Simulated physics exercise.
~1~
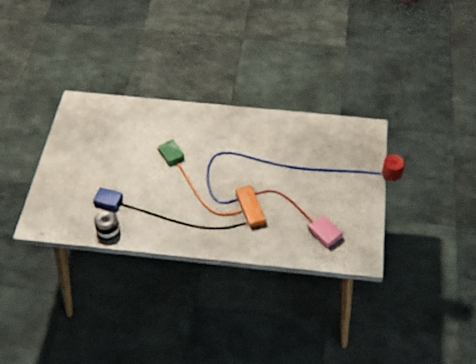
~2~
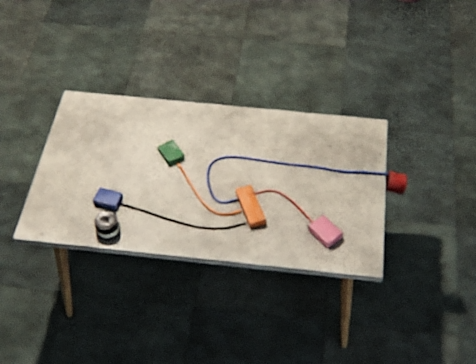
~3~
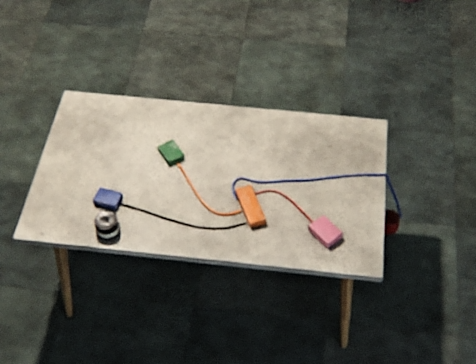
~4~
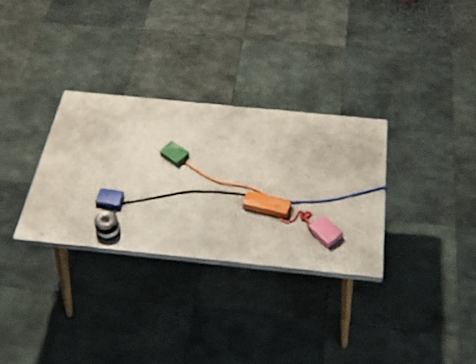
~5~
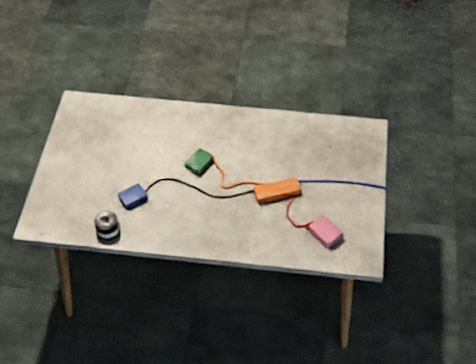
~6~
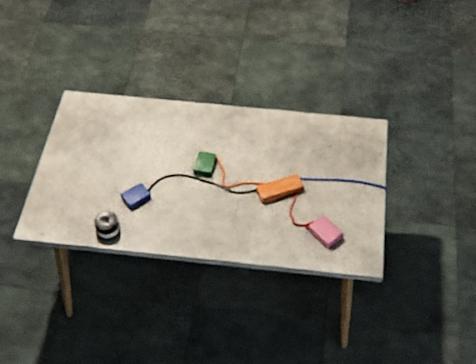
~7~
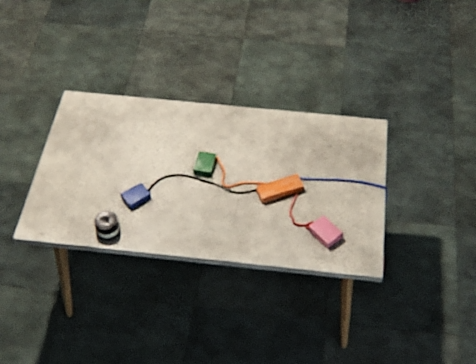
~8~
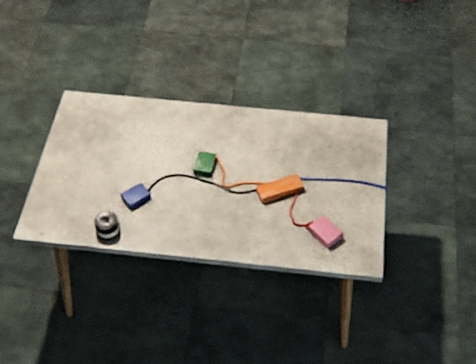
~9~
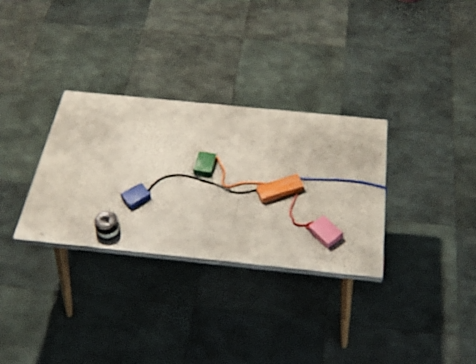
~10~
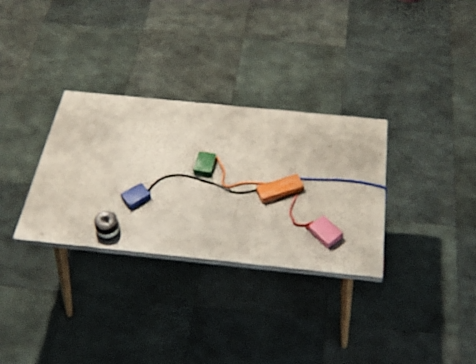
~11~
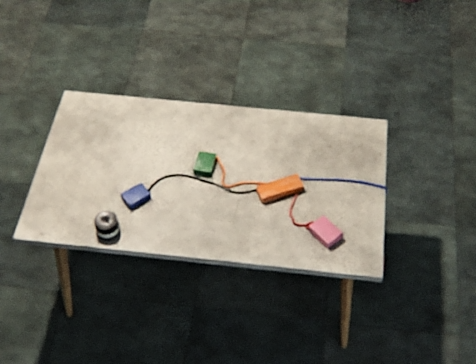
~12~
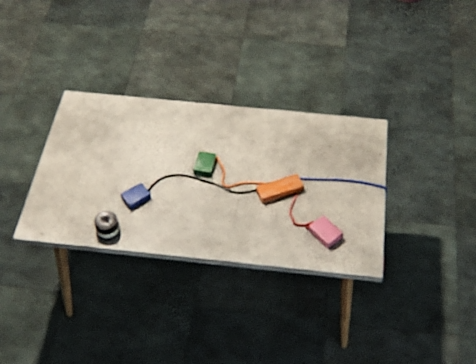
Red speaker dropping off the table's right edge, its blue cable tugging the orange strip, green charger and blue phone rightward.
